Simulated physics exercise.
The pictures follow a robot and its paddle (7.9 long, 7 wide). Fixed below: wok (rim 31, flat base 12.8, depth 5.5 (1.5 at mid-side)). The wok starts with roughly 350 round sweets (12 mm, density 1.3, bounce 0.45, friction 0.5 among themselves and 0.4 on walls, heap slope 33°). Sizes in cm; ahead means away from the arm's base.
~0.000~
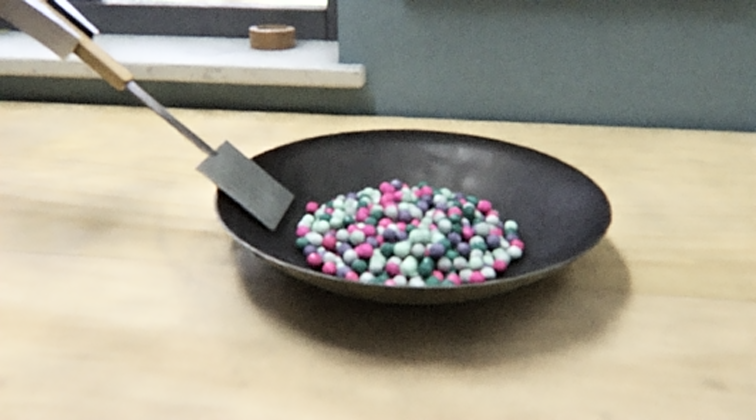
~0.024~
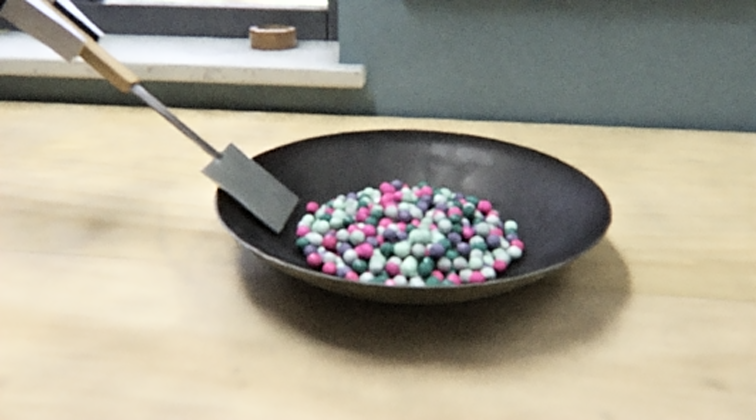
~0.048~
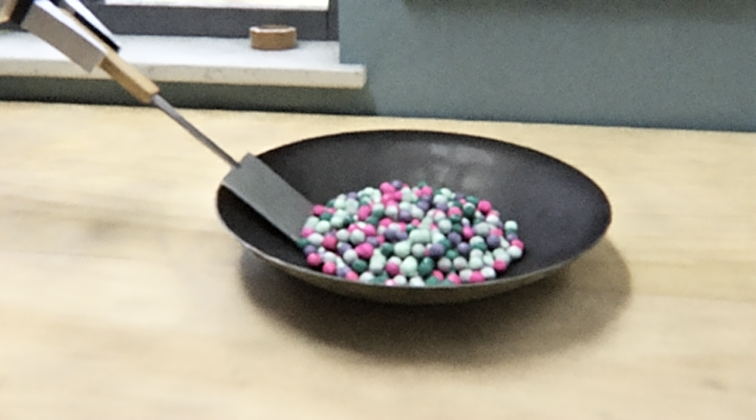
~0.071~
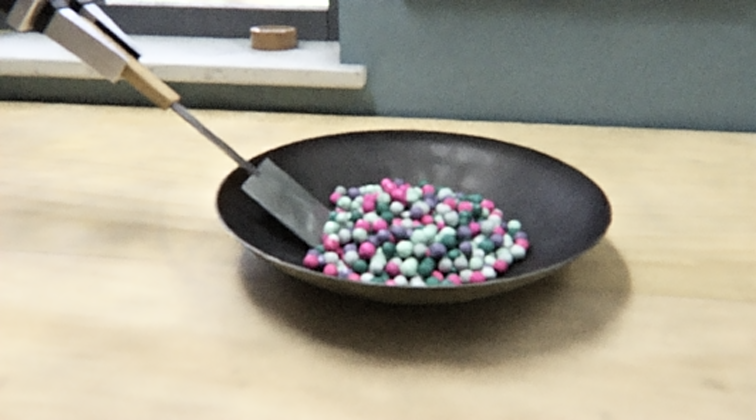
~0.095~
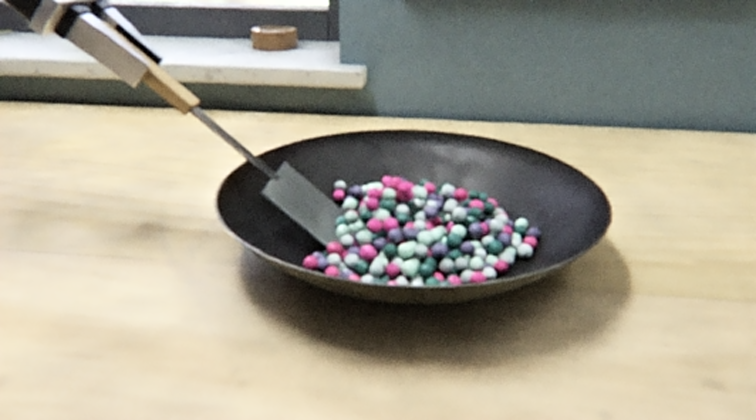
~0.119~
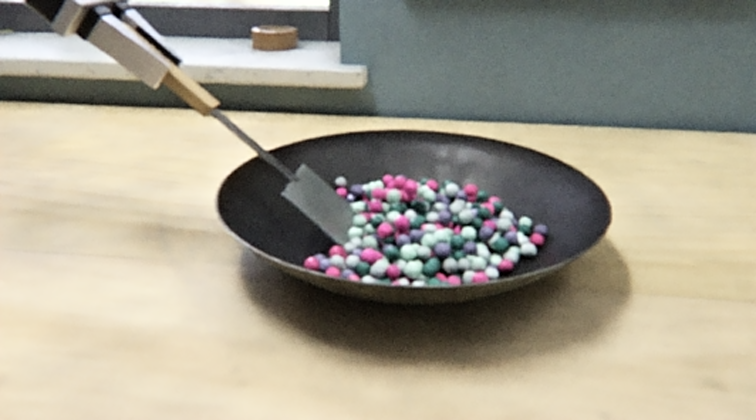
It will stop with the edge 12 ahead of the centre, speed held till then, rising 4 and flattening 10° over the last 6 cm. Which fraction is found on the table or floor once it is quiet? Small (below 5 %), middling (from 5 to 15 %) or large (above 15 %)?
Share on the table or floor: Large (above 15 %).
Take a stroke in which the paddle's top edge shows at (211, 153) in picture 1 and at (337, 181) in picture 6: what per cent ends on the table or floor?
Some 25 per cent.
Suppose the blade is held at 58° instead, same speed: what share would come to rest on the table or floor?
In that case some 20 per cent.
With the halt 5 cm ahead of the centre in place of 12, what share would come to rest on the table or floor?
It would be near 0 per cent.
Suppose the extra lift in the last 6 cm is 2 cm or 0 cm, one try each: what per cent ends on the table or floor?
About 20 and 15 per cent.
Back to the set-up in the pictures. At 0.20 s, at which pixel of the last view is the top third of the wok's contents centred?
At about (466, 221).
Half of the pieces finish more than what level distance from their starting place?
Roughly 3 cm.
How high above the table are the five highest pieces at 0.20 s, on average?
About 4 cm.
After 0.20 s, sloping 41°, highest piece 4 above the table; 354 in the wok.
After 0.29 s, sloping 38°, highest piece 6 above the table; 354 in the wok.
After 0.53 s, sloping 31°, highest piece 8 above the table; 284 in the wok, 37 on the table or floor, 33 on the blade or in flight.
After 1.58 s, sloping 31°, highest piece 4 above the table; 284 in the wok, 70 on the table or floor.
At rest, 284 in the wok, 70 on the table or floor. That is 20 % on the table or floor.
